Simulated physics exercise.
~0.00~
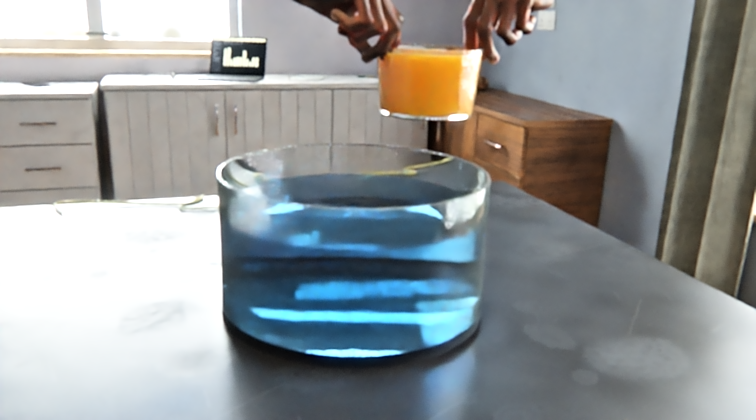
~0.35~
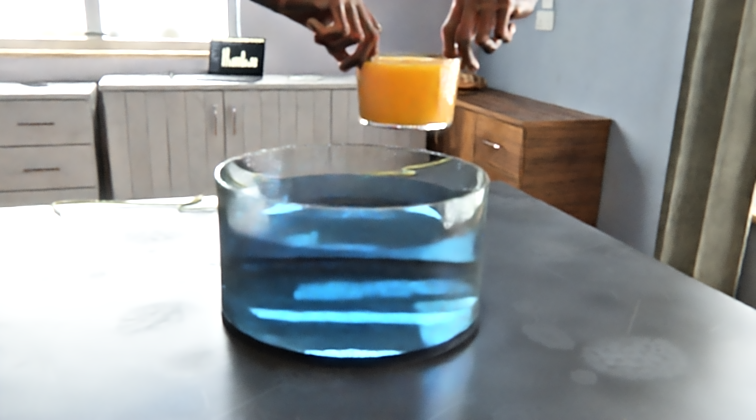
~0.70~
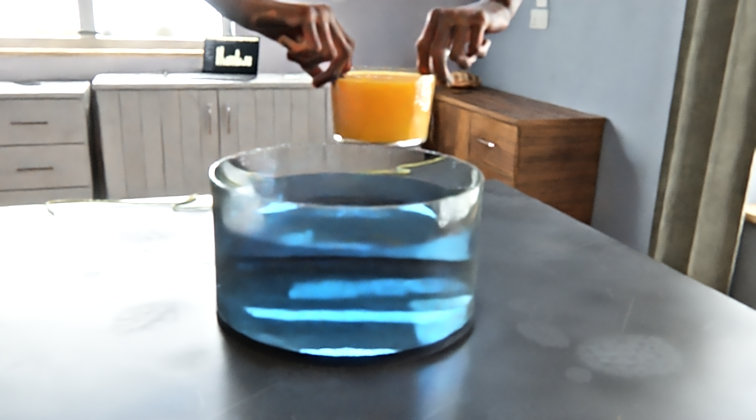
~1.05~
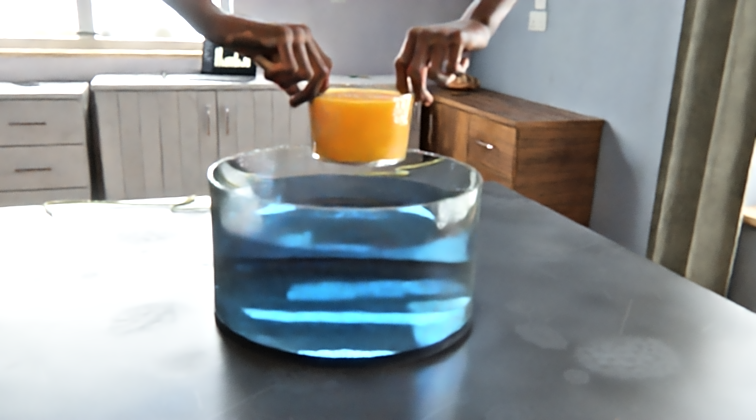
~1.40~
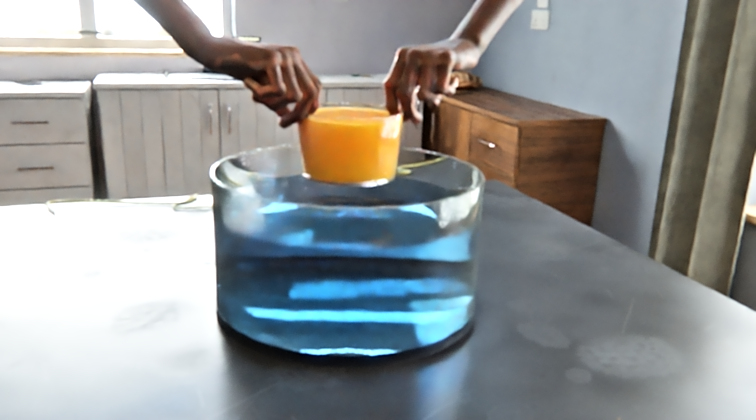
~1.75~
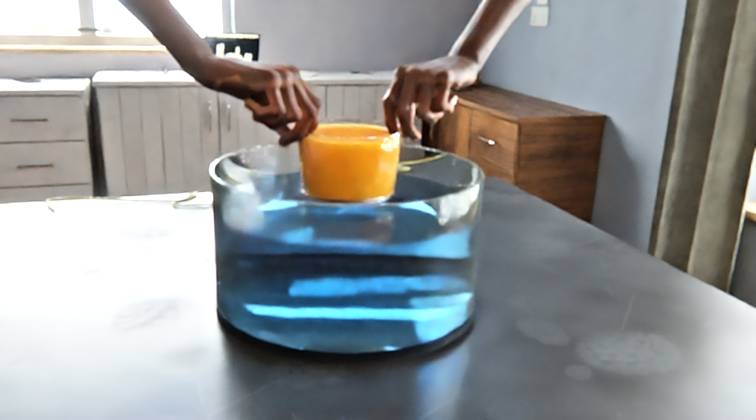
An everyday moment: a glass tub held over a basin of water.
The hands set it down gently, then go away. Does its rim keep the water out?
No, it fills and goes under.
Around 2.2 s, the tub dips into the water.
Around 2.8 s, water pours in over its rim.
Around 5.0 s, the tub lies on the bottom.
